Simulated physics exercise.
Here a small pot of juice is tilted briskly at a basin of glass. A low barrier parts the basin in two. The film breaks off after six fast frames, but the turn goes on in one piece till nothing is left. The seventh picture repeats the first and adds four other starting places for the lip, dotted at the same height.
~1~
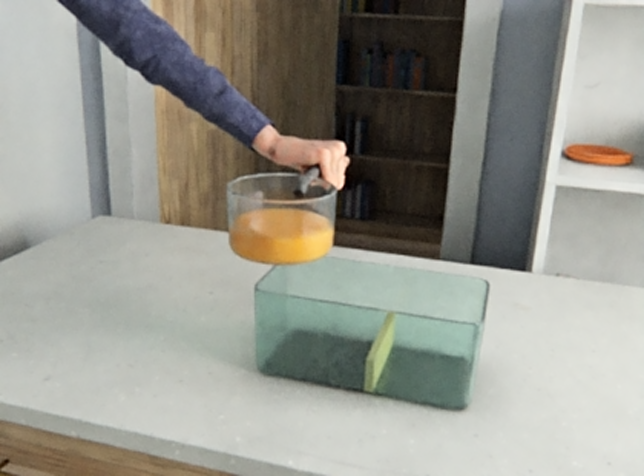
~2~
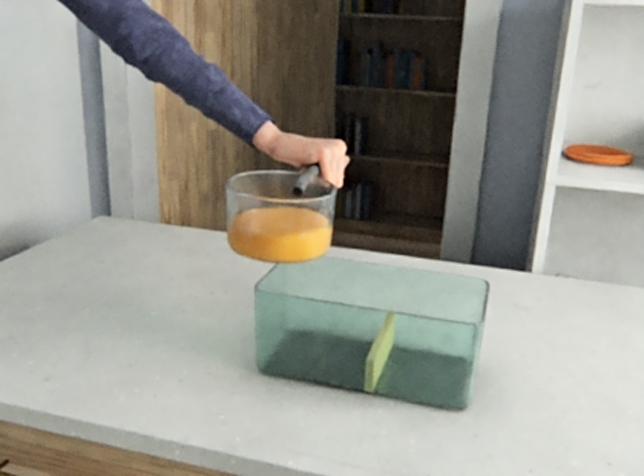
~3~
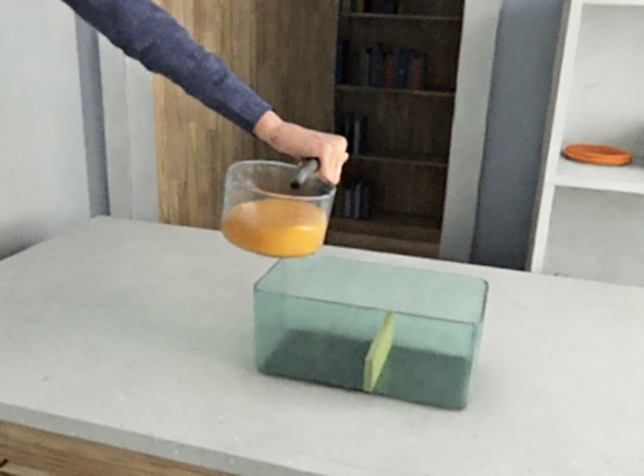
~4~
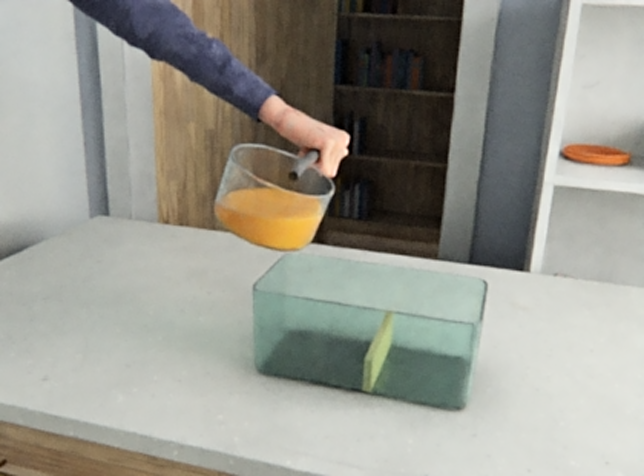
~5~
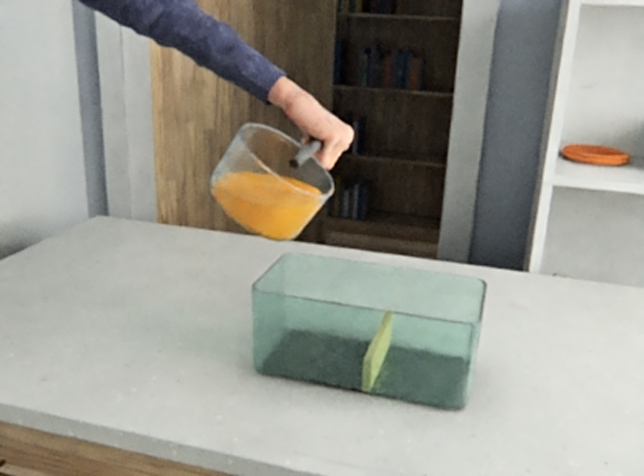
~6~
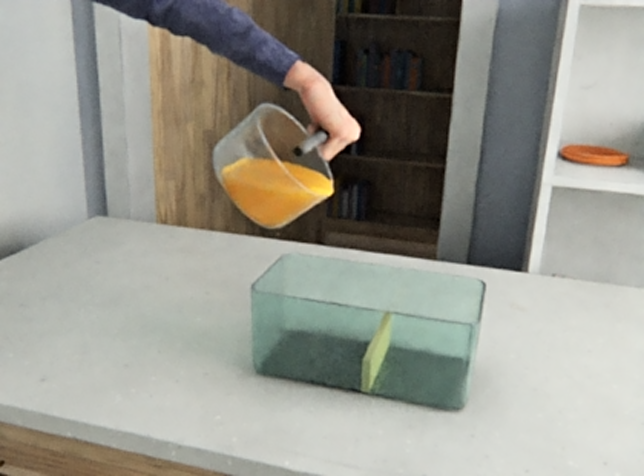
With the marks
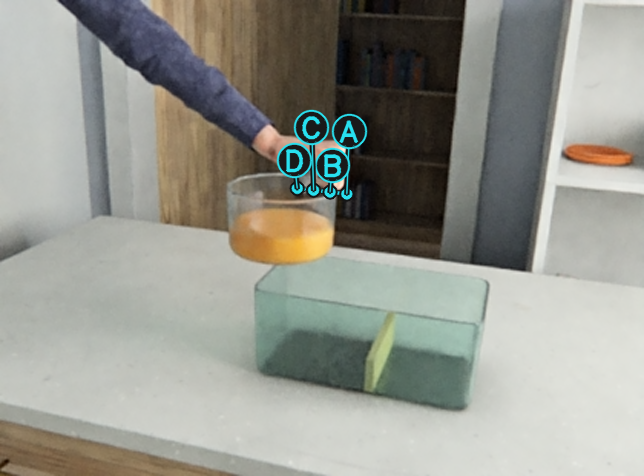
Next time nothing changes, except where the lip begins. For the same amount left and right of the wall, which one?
C is best.
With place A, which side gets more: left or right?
The right one.
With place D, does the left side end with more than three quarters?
Yes.
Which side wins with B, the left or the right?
The right one.
On the marked copy, A at (346, 193); B at (330, 192); C at (313, 190); D at (297, 188).
With A, about 5 % ends left of the wall and 94 % right of it.
With B, about 8 % ends left of the wall and 91 % right of it.
With C, about 49 % ends left of the wall and 50 % right of it.
With D, about 94 % ends left of the wall and 4 % right of it.
